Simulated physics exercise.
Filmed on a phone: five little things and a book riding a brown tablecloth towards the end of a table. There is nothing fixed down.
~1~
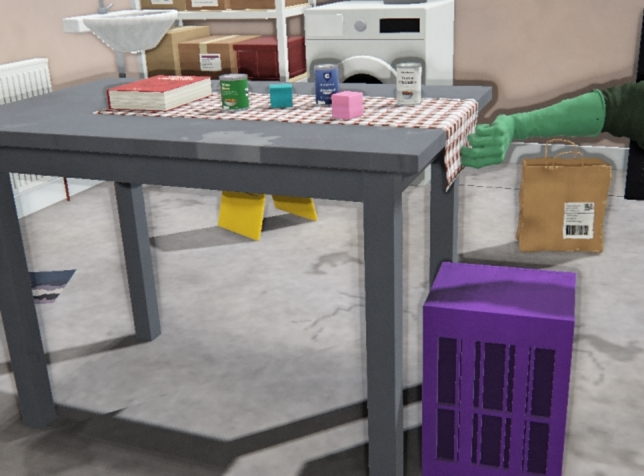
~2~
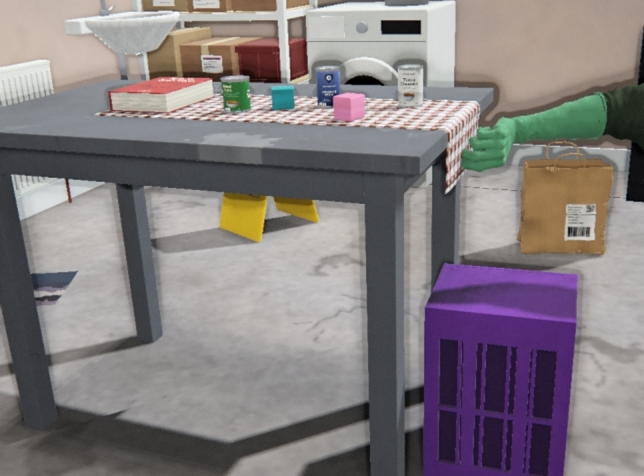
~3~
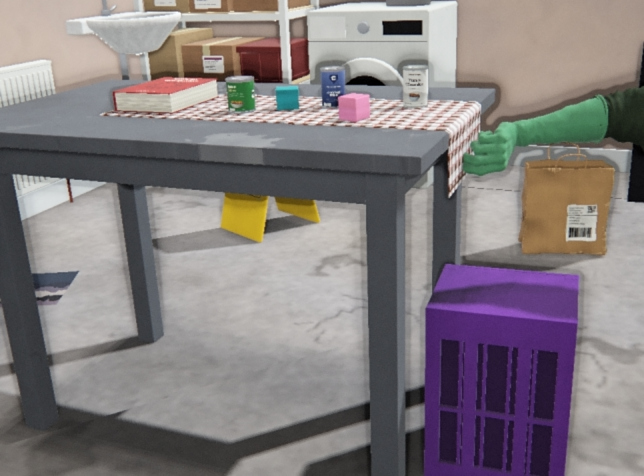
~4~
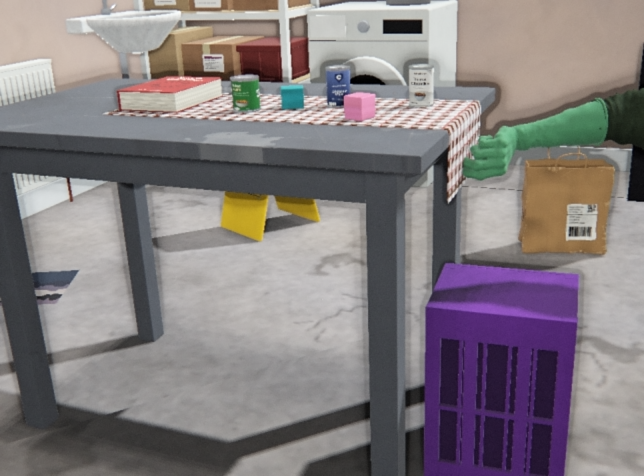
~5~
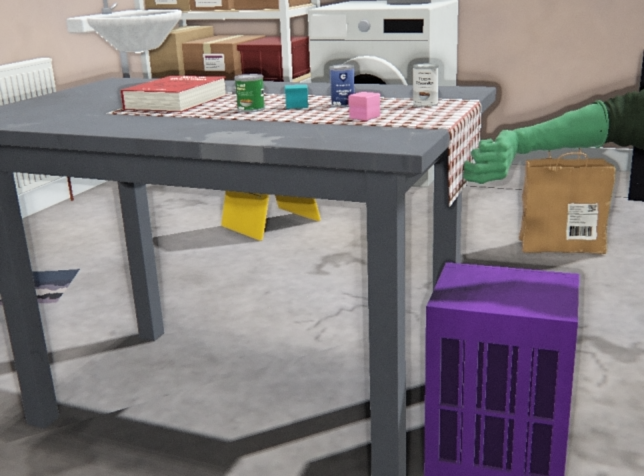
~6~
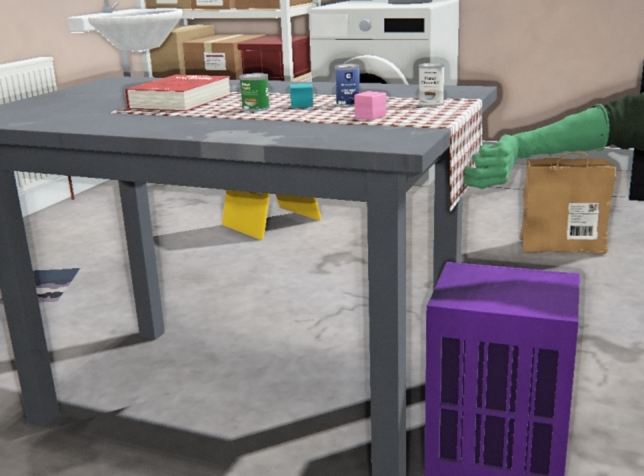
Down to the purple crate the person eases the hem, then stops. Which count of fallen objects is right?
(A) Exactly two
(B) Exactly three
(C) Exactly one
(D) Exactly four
Exactly two.
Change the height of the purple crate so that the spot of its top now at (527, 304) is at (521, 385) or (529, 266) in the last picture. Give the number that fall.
We'd see 4, then 1.
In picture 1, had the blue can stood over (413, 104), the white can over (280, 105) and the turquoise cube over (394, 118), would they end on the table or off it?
Short version: Blue can drops, white can stays, turquoise cube drops.
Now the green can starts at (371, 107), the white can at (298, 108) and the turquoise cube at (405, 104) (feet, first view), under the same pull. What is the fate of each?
I'd say the green can takes a fall, the white can hangs on, and the turquoise cube takes a fall.
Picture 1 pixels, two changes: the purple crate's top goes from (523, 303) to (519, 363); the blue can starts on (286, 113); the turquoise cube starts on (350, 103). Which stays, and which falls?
Blue can: Off. Turquoise cube: Off.
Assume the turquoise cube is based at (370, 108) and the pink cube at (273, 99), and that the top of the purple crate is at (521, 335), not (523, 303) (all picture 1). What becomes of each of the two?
In the end the turquoise cube is no longer on top and the pink cube is still on top.
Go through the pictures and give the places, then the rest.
Hem (446, 192); white can (409, 65); pink cube (347, 94); blue can (326, 66); turquoise cube (281, 86); green can (233, 76); top of the crate (523, 303), in the first picture.
Hem (445, 194); white can (410, 66), in the second picture.
Hem (448, 198); pink cube (354, 96), in the third picture.
Hem (448, 203); blue can (338, 67); top of the crate (526, 305), in the fourth picture.
Hem (449, 207); turquoise cube (296, 86), in the fifth picture.
Hem (450, 211); white can (431, 65); pink cube (370, 94); blue can (347, 66); turquoise cube (301, 86); green can (254, 76), in the sixth picture.
A little later, hem near (466, 235); white can gone.
Next, hem on the crate; white can and pink cube gone.
When it is over, hem on the crate; white can and pink cube gone. It carries off two.
